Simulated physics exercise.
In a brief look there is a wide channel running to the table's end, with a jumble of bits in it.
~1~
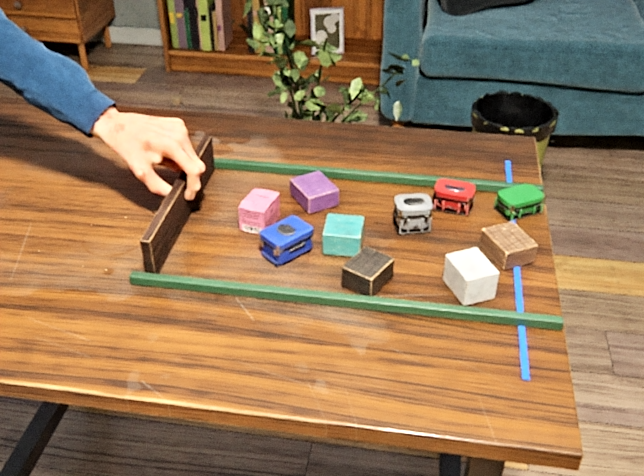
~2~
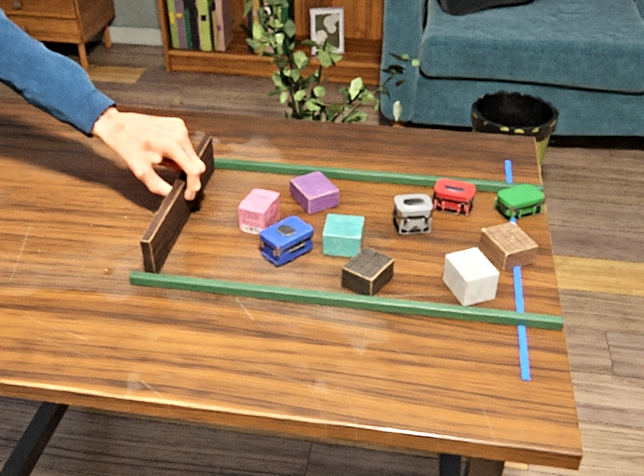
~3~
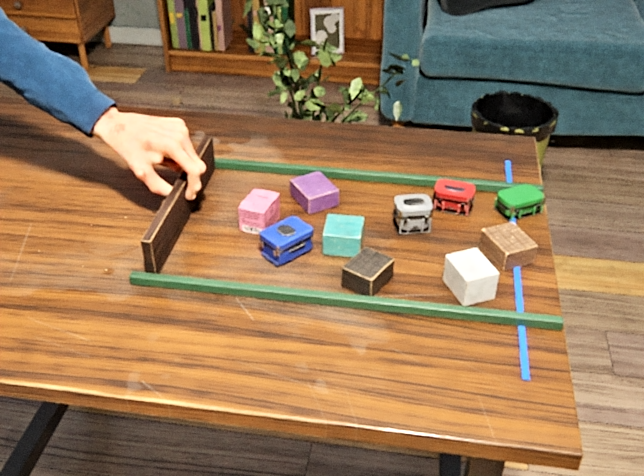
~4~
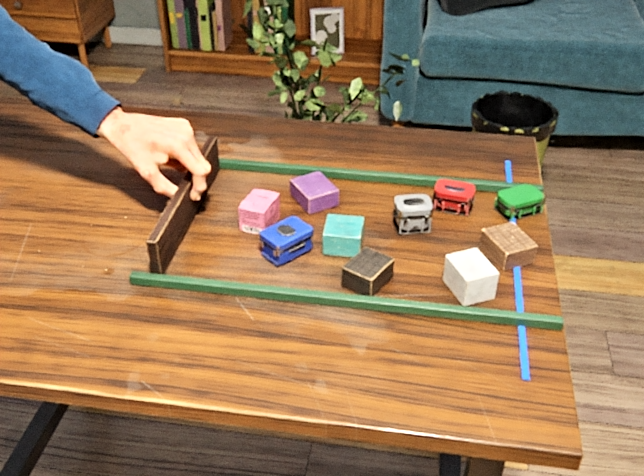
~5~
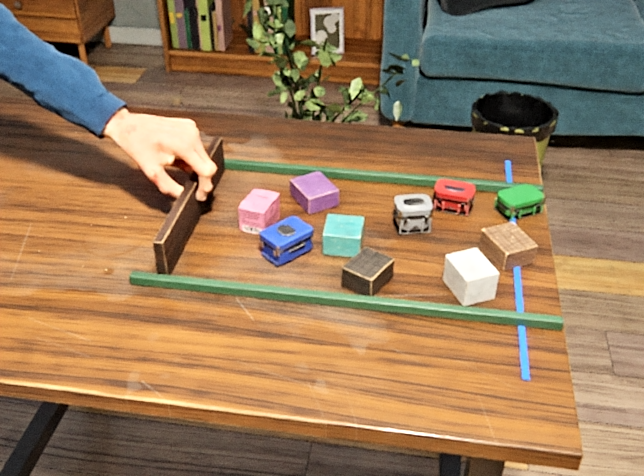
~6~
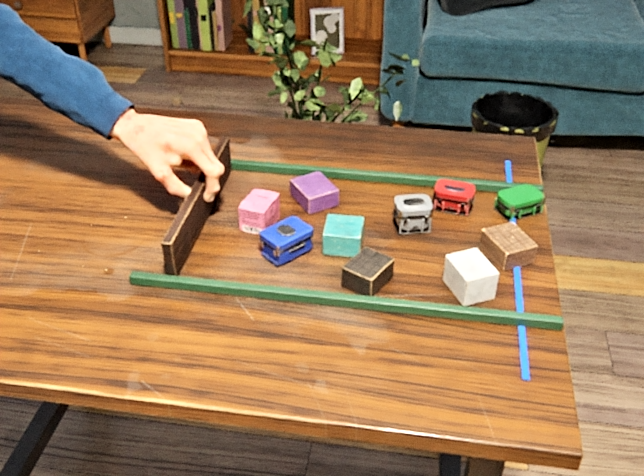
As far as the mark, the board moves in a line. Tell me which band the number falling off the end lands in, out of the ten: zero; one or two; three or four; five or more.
It lands in the five or more band.
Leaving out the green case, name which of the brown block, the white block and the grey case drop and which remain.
In that case the brown block goes off the edge, the white block goes off the edge, the grey case goes off the edge.
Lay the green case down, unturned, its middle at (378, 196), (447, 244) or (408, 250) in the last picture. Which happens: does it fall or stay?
Going through the places in order, it ends up falling, it ends up falling, and it ends up falling.
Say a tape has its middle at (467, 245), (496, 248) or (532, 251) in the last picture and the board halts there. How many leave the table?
So, one try after another, the floor gets 2, then 2, then 7.
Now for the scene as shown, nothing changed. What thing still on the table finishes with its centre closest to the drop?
Nearest once everything settles: Blue case.
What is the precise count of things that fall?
The total comes to 6.
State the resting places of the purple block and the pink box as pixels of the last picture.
Going in order: First (532, 217), then (532, 237).
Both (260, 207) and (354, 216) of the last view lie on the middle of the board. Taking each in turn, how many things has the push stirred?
The count is 1 at the first point and 6 at the second.
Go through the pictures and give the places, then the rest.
In the first picture, green case (519, 202); brown block (508, 246); white block (470, 276); board (182, 200); tape (515, 249).
In the second picture, brown block (508, 246); pink box (260, 212).
In the third picture, white block (470, 277); grey case (413, 214).
In the fourth picture, green case (519, 203); blue case (287, 241).
In the fifth picture, brown block (508, 246); board (193, 201).
In the sixth picture, green case (519, 203); brown block (508, 246); white block (470, 277); board (201, 202); tape (515, 249).
Soon after, none off yet; green case at rest near (519, 203); brown block at rest near (508, 246); white block at rest near (470, 277).
In the end, the number that fall off is five or more; gone, turquoise block, grey case, red case, white block, brown block and green case.
